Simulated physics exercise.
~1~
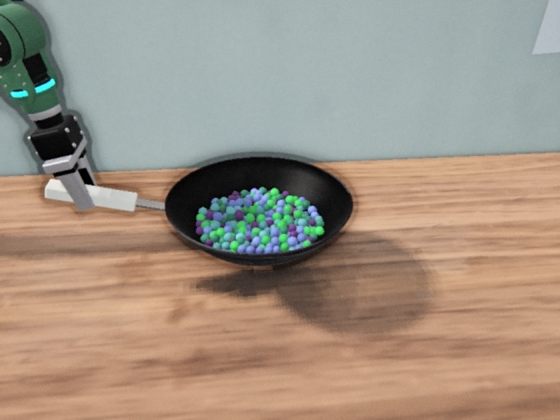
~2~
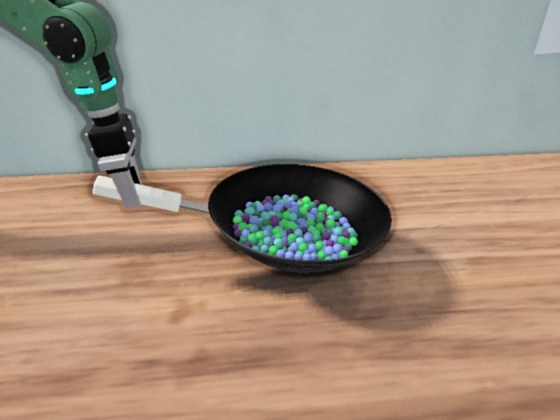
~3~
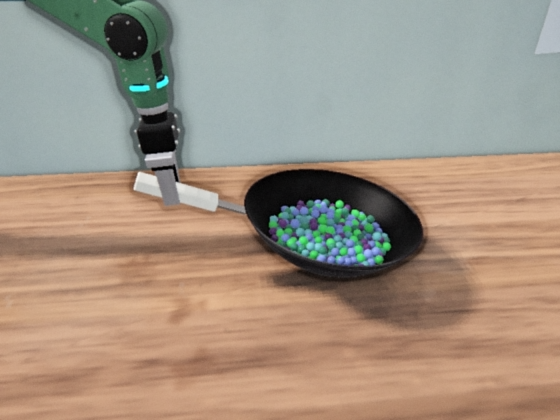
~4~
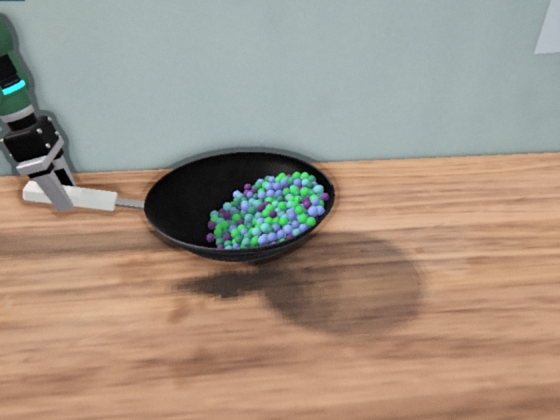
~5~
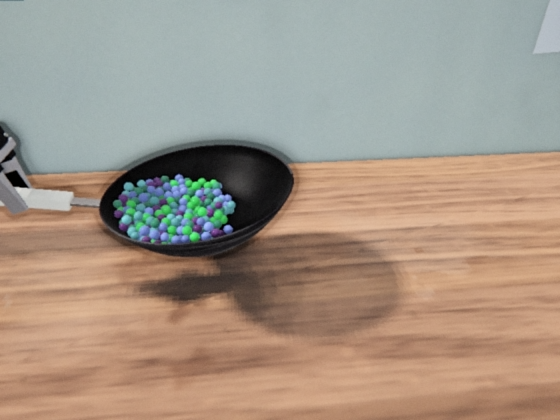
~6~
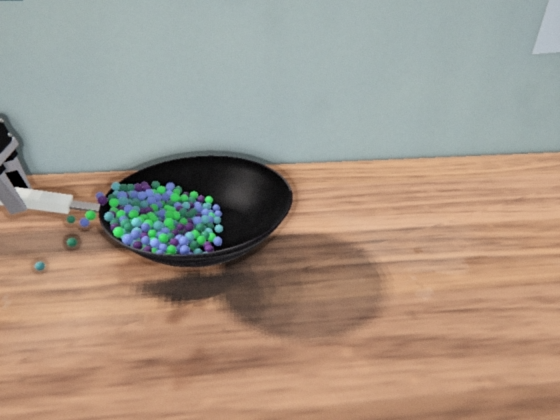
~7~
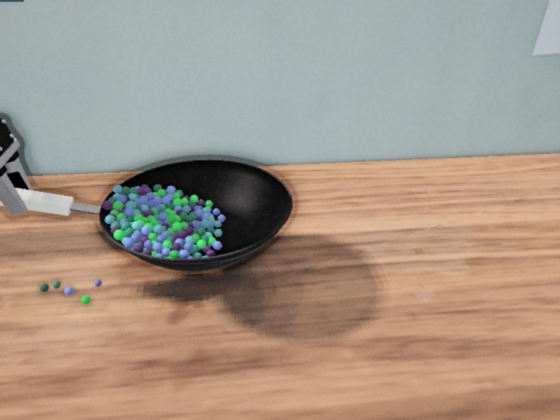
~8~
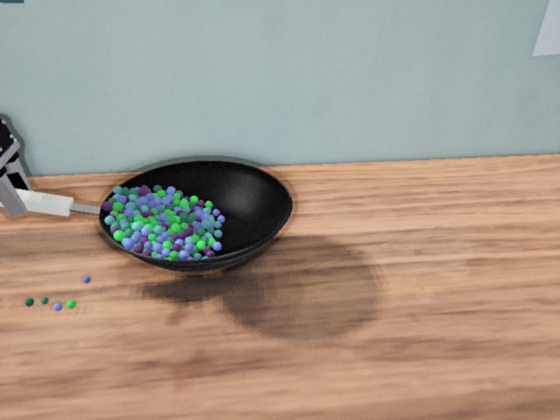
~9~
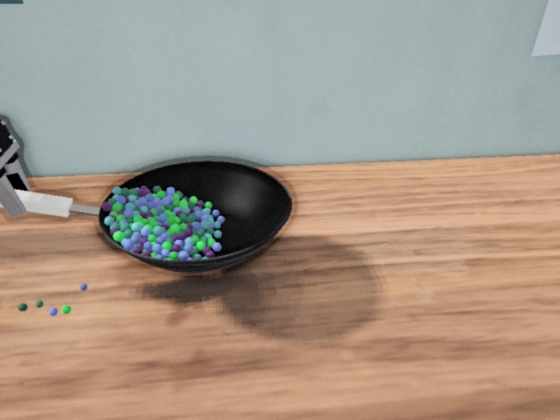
A green robot arm slid a black wok of small green, blue and purple balls to the right, then pulled it back left, making the balls surge toward the handle; a few spilled and came to rest on the wooden table, while most stayed inside.
